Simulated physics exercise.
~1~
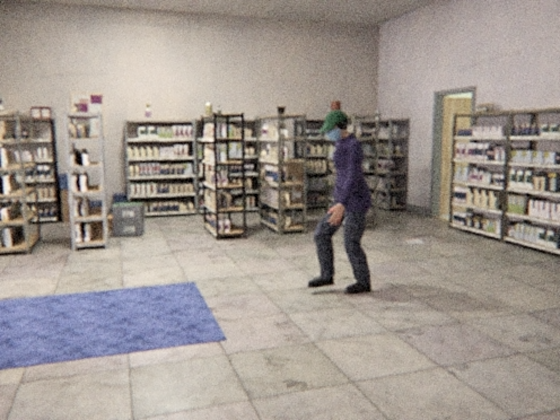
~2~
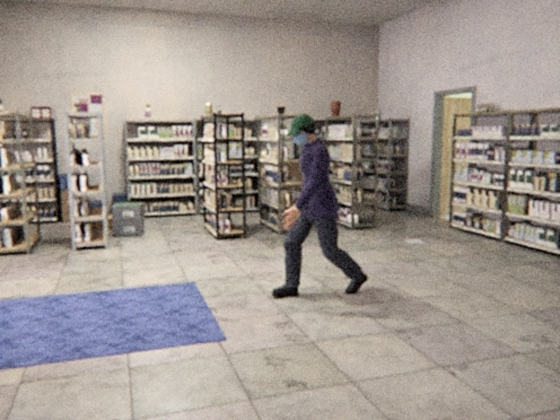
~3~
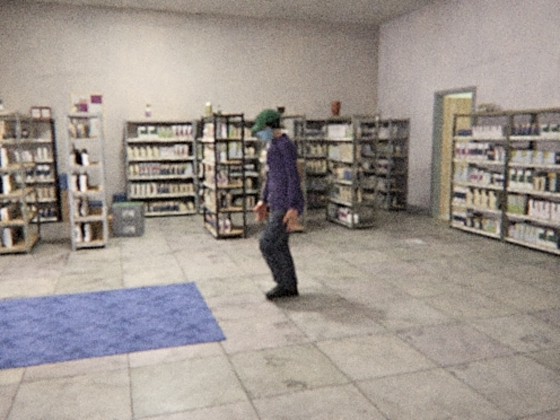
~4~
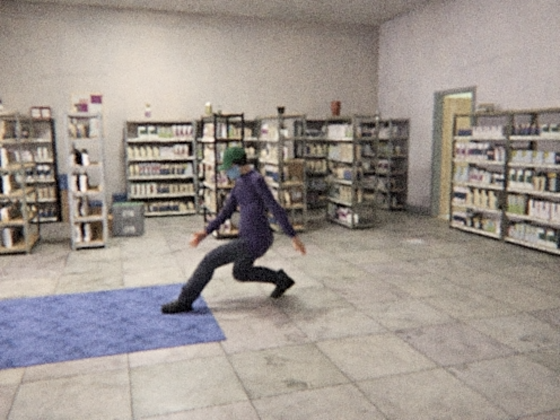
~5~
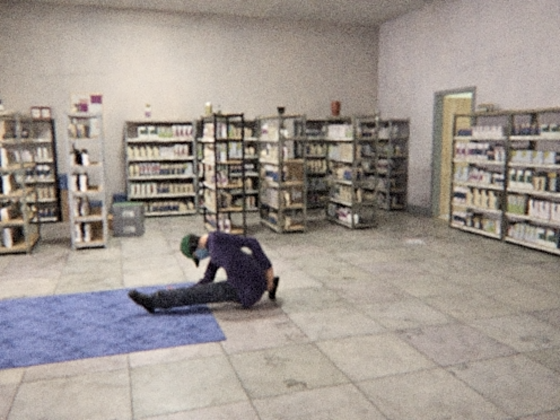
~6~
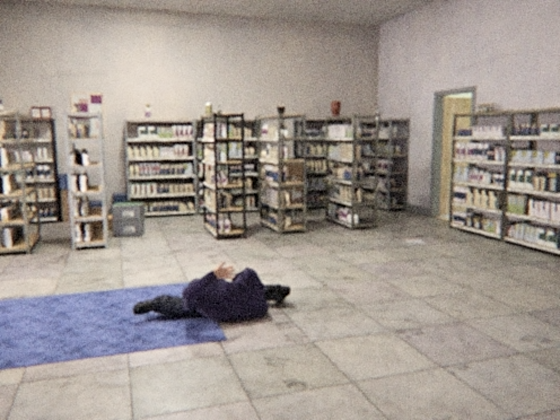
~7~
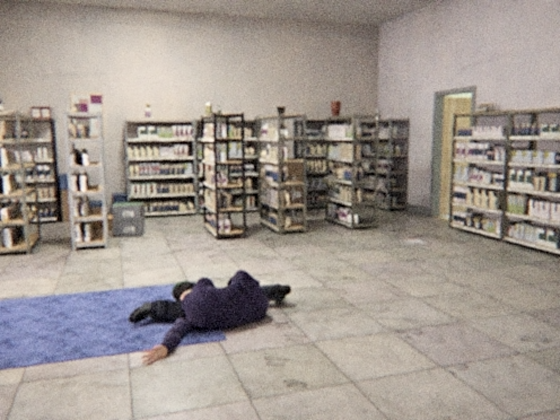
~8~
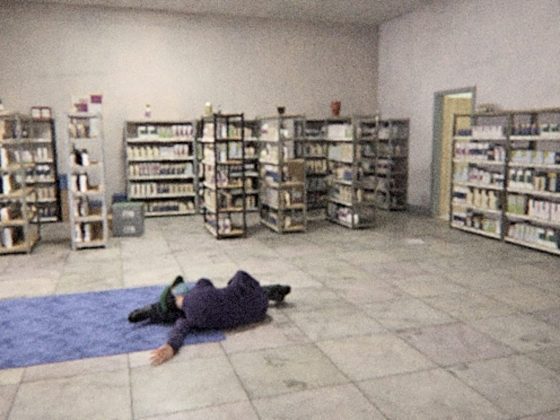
In this clip, a person in a green cap and purple top walks left across a tiled room lined with shelves, lunges onto a blue mat's edge with arms spread, drops down, and ends lying still, head over the mat and hips short of it.
